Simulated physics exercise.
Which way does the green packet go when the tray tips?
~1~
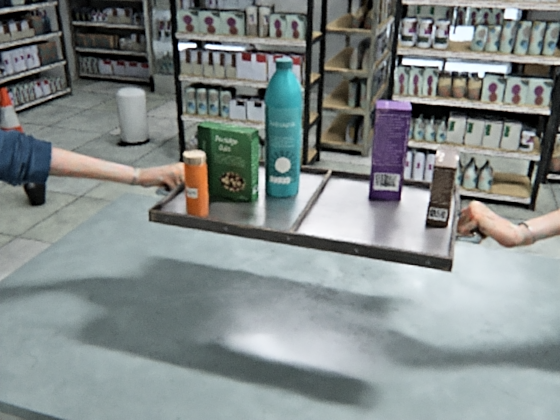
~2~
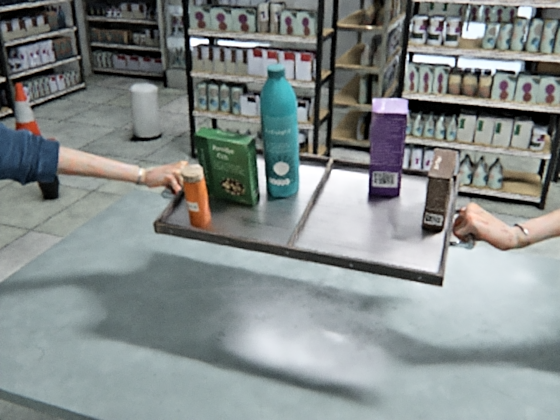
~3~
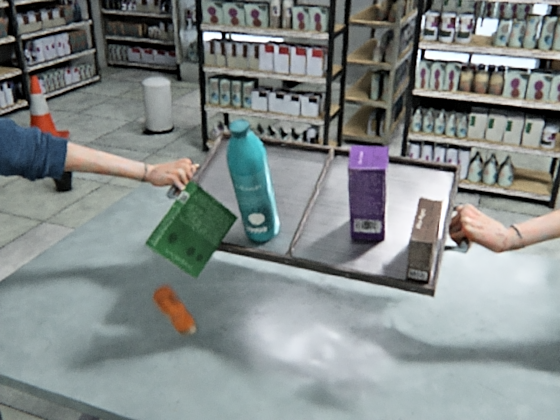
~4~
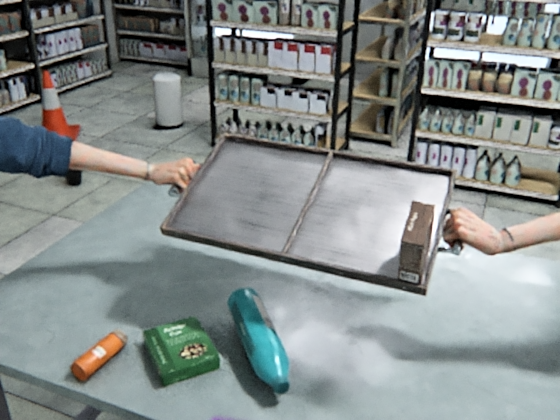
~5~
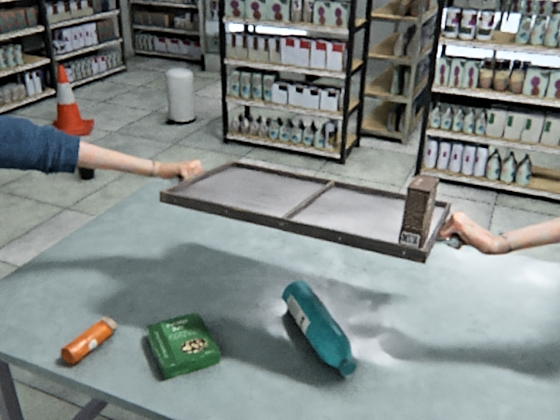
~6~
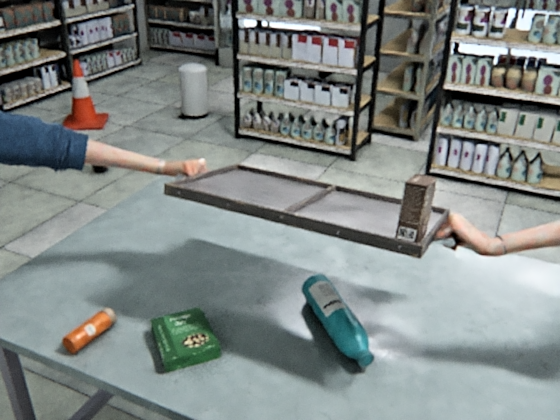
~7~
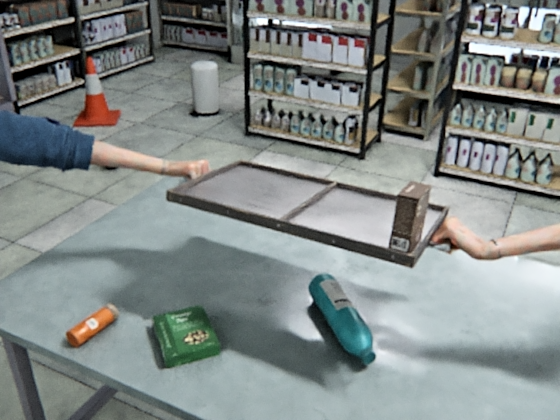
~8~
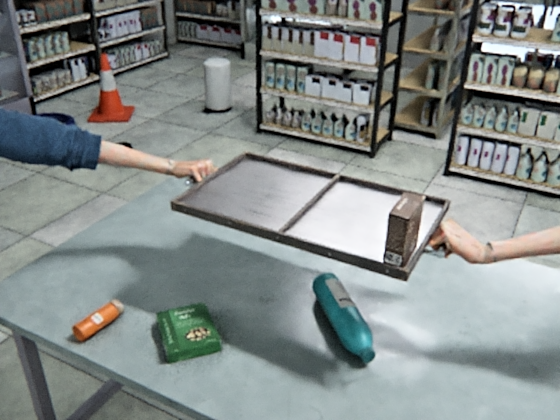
The green packet moves down, sliding off the near edge of the tray and ending up on the table below.
